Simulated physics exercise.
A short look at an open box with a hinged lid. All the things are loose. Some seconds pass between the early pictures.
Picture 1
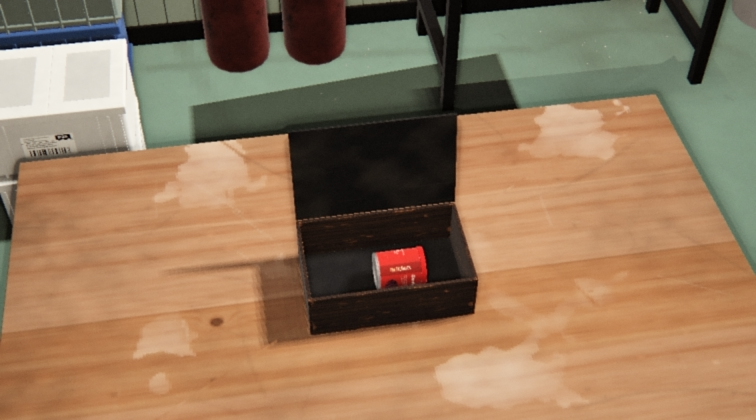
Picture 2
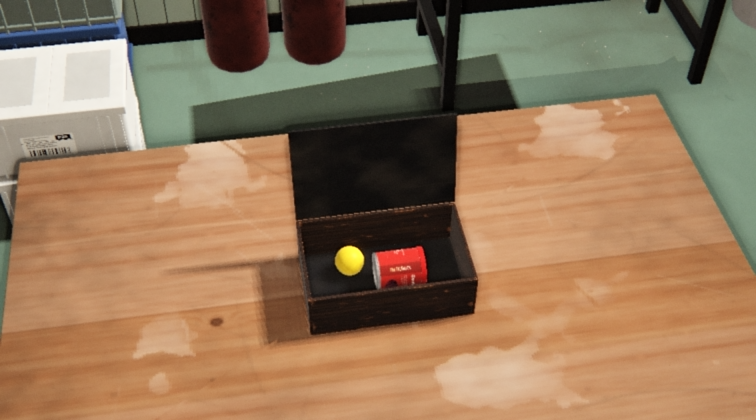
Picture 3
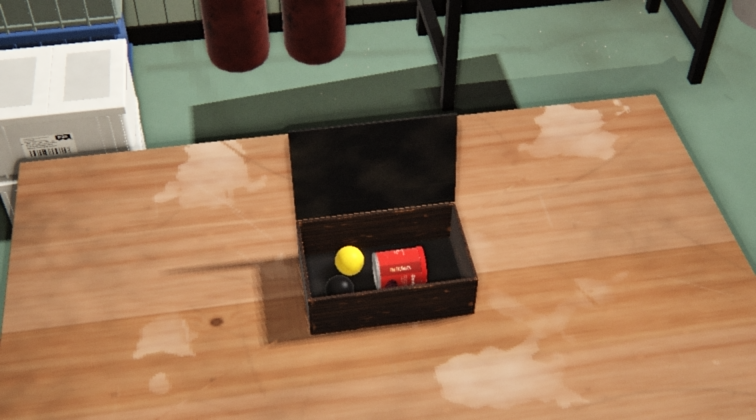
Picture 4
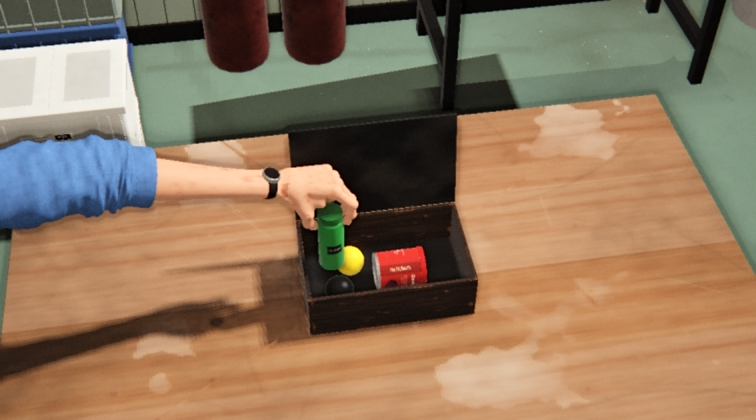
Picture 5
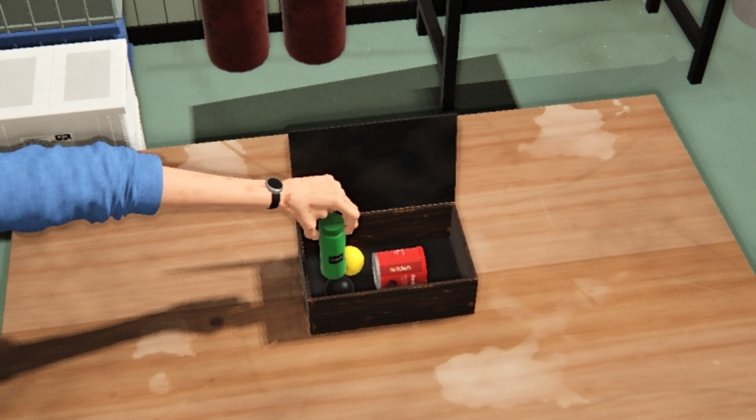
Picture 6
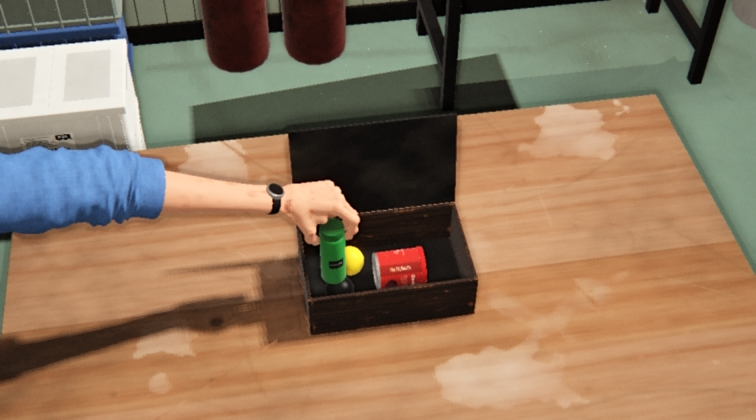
We see an open black box holding a red tin on a wooden table; a yellow ball and then a black ball appear beside it, and a hand from the left lowers a green shaker slightly into the box.
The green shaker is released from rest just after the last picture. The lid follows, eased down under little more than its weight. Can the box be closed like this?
In the end the lid sits on the rim.
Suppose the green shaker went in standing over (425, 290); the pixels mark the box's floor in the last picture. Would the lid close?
Then it is held up.
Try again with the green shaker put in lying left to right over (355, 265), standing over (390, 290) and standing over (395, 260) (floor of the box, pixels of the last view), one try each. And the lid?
First try: It shuts flat; second try: It is held up; third try: It will not close.
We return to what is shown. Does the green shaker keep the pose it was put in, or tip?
It tips.
Then, 0.40 s past the last view, green shaker rocked 64° from its first pose near (328, 261); black lemon displaced about its own width.
Then, 1.20 s past the last view, lid starting down; green shaker on its side near (324, 273); yellow lemon displaced about its own width; black lemon displaced about its own width.
Then, 1.70 s past the last view, lid 48° above the rim; green shaker on its side near (324, 273); yellow lemon displaced about its own width; black lemon displaced about its own width.
Then, 2.00 s past the last view, lid 16° above the rim; green shaker on its side near (324, 273); yellow lemon displaced about its own width; black lemon displaced about its own width.
Finally, lid shut; down or leaning hard in the box, green shaker; moved from the start, yellow lemon and black lemon; red tin still in place. Final places as the last picture's camera would see them, green shaker near (324, 273).
